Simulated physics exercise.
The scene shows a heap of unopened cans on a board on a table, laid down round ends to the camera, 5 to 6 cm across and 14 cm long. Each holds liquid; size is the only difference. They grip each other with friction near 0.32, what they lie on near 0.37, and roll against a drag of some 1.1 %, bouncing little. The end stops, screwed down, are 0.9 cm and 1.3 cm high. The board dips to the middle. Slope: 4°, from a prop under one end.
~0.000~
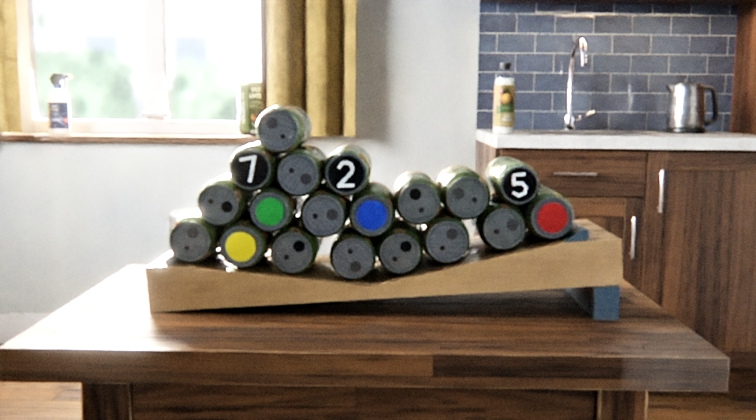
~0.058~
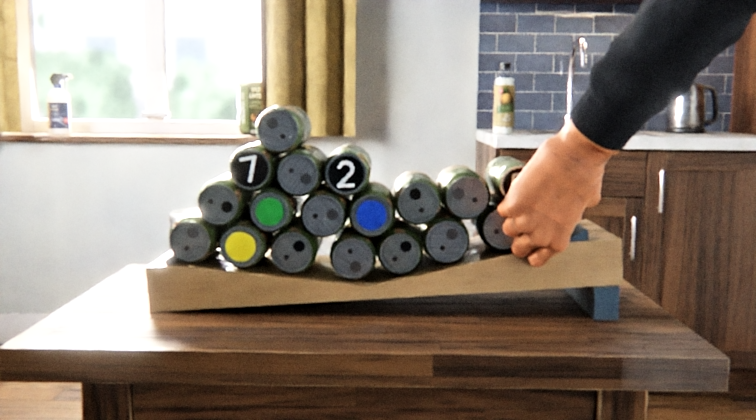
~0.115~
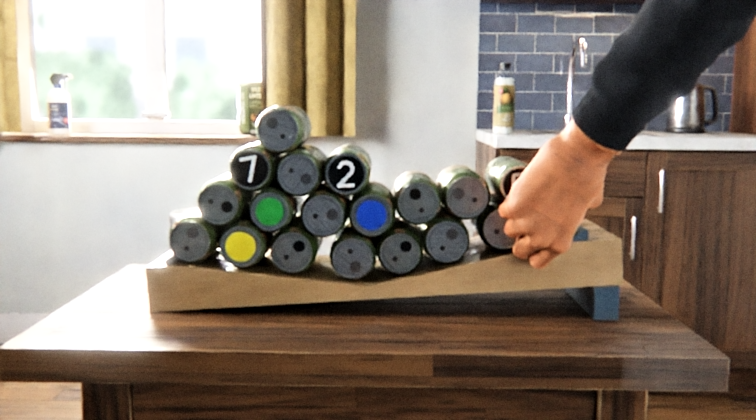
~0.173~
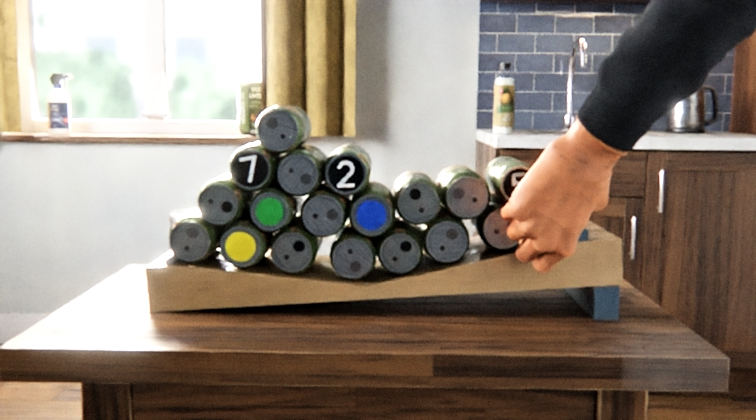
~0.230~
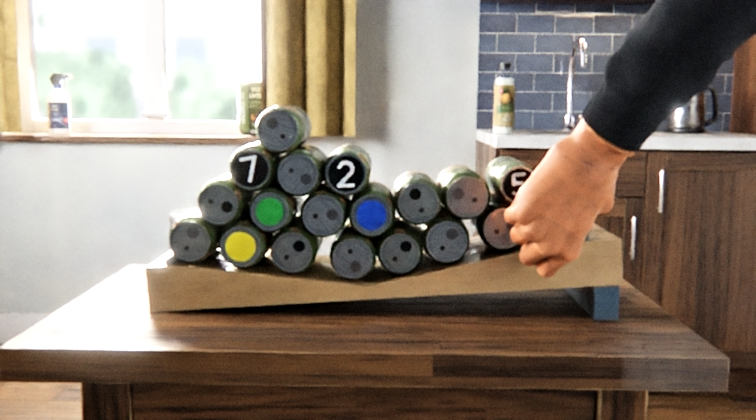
In a sunlit kitchen, seen straight on by a still camera, a wooden board with a blue prop under its right end lies on a brown table. Dark-ended cans are heaped along it, with yellow and green discs at left, blue near the middle, red at far right, and white numbers on three others. A dark-sleeved arm reaches in from the right, grips around the red can and draws its hand slightly outward, while the other cans stay still.
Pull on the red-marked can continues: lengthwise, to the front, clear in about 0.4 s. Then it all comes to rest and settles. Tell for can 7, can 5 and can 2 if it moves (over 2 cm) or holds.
No. 7 holds, no. 5 moves, no. 2 holds.
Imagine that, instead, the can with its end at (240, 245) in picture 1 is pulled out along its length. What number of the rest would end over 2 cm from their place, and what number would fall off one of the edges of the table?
You'd get 0 for the first part and 0 for the second.
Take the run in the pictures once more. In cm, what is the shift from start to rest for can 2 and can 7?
Can 2: 0, can 7: 0.
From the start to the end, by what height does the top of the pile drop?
Drop in height: About 0 cm.
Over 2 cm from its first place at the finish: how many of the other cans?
Count: 1.
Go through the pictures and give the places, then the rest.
In the first frame, 19 cans, 8 on the base, highest (278, 130); no. 7 (250, 169), no. 5 (520, 185), no. 2 (346, 174), red (552, 218), yellow (241, 247), blue (372, 215), green (270, 212); left round bar (0.9 cm) (167, 259); right wedge (1.3 cm) (586, 230); right end propped up; table edges (56, 311) and (678, 319).
In the second frame, the red-marked can has not moved yet, hidden; the rest still.
In the third frame, the red-marked can is 1 cm out, hidden; the rest still; bottom ones (189, 241) (241, 247) (292, 253) (353, 259) (400, 253) (447, 242) (504, 229) hidden.
In the fourth frame, the red-marked can is 3.3 cm out, hidden; the rest still.
In the fifth frame, the red-marked can is 6 cm out, hidden; the rest still; no. 7 (250, 169), no. 5 (520, 185), no. 2 (346, 174).
After 0.52 s, 0 now displaced over 2 cm; no. 7 in place; no. 5 0.5 cm right; no. 2 in place.
After 0.59 s, 1 now displaced over 2 cm; no. 7 in place; no. 5 2.1 cm right and 1.3 cm down; no. 2 in place.
After 0.66 s, 1 now displaced over 2 cm; no. 7 in place; no. 5 4.2 cm right and 4 cm down; no. 2 in place.
After 0.74 s, 1 now displaced over 2 cm; no. 7 in place; no. 5 4.5 cm right and 3.9 cm down; no. 2 in place.
All still by 0.9 s, 1 moved over 2 cm; not one off the edges of the table; no. 7 in place; no. 5 3.8 cm right and 4.3 cm down; no. 2 in place; top of the pile 25 cm high, from 25 cm.
